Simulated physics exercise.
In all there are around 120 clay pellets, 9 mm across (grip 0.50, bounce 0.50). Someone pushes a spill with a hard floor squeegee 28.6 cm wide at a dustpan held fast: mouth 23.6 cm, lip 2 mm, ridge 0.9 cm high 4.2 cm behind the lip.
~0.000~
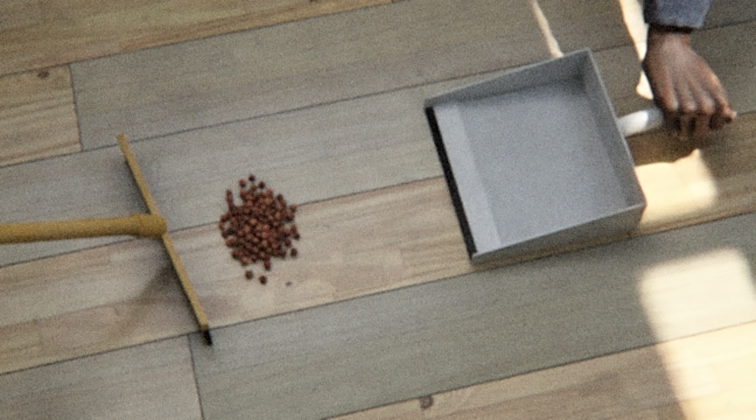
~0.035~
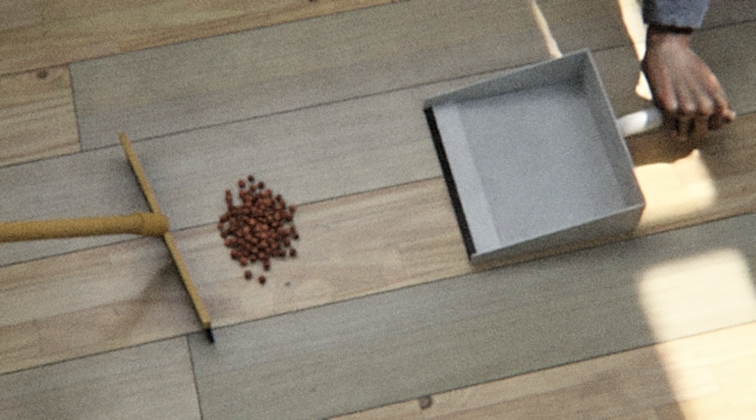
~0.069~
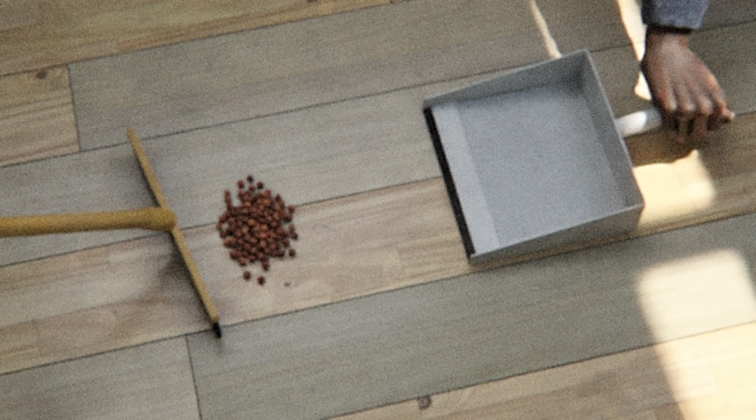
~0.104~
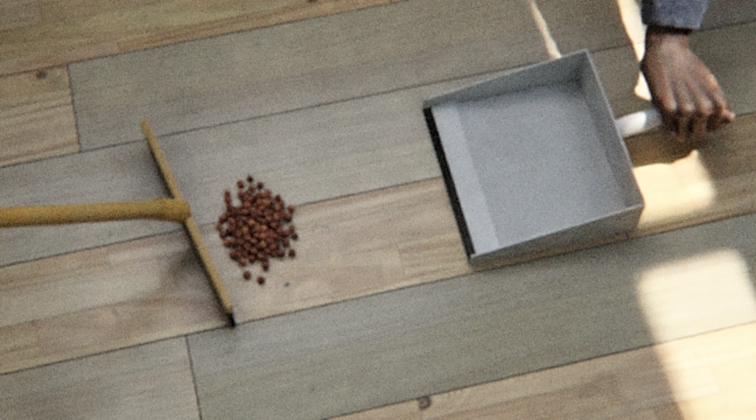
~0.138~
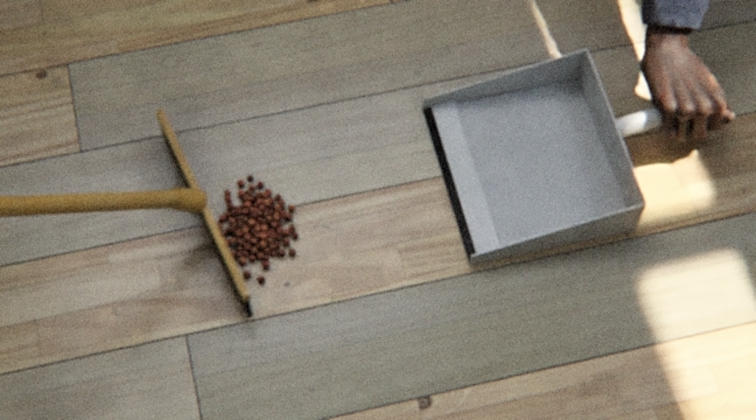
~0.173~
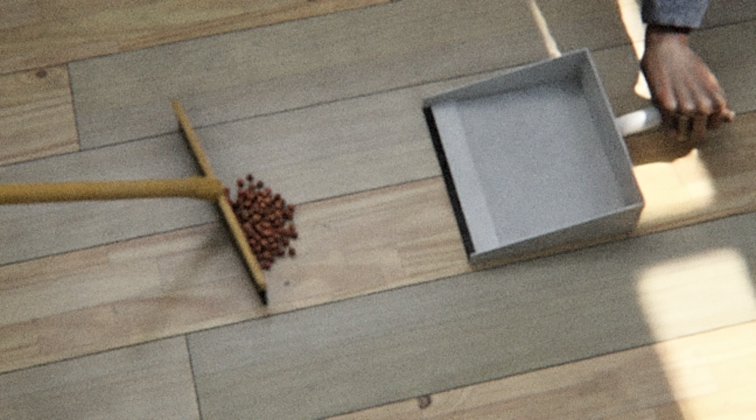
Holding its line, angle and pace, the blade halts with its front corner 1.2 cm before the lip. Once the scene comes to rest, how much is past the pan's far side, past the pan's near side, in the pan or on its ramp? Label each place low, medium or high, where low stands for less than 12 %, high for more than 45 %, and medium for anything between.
Far side: Medium. Near side: Low. Pan: Medium.
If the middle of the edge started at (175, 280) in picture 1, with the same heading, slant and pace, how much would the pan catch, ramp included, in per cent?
The pan and its ramp would take some 20 per cent.
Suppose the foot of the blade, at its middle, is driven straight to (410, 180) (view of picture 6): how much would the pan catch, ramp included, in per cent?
I'd expect around 25 per cent.
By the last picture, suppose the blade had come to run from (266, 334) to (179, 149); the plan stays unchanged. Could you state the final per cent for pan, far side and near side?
Final per cent - pan 0, far 0, near 5.
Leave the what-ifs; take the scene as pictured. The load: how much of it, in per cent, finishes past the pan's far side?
I'd say around 30 percent.
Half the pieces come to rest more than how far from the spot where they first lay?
That distance is around 28 cm.
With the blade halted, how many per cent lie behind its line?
Estimate: Near 0 %.
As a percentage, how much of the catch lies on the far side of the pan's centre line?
Something like 100 in a hundred.
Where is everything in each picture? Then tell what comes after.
In the first frame, blade from (205, 325) to (122, 141), moved 0.0 cm, 0 of the pieces shifted so far; middle of the pieces at (258, 225); pan at (542, 164).
In the second frame, blade from (207, 323) to (124, 140), moved 0.4 cm, 0 of the pieces shifted so far; middle of the pieces at (257, 226).
In the third frame, blade from (214, 318) to (132, 135), moved 1.6 cm, 0 of the pieces shifted so far; middle of the pieces at (256, 226).
In the fourth frame, blade from (229, 308) to (145, 127), moved 3.7 cm, 0 of the pieces shifted so far; middle of the pieces at (256, 226).
In the fifth frame, blade from (246, 297) to (161, 117), moved 6.1 cm, 0 of the pieces shifted so far; middle of the pieces at (257, 226).
In the sixth frame, blade from (262, 285) to (177, 107), moved 8.5 cm, 63 of the pieces shifted so far; middle of the pieces at (262, 223); pan at (540, 164). Its pace works out near 0.69 m/s, heading 23 degrees away from the viewer's side.
After 0.37 s, middle of the blade 16 cm from the lip; 0 % over the lip, far side 0 %, near side 0 %.
After 0.50 s, middle of the blade 8 cm from the lip; 0 % over the lip, far side 15 %, near side 0 %.
After 0.76 s, middle of the blade 4 cm from the lip; 30 % over the lip, far side 30 %, near side 0 %.
In the end, at 1.1 s, far side 30 %, near side 0 %, pan 30 %, in front of the lip or behind the blade 40 %.
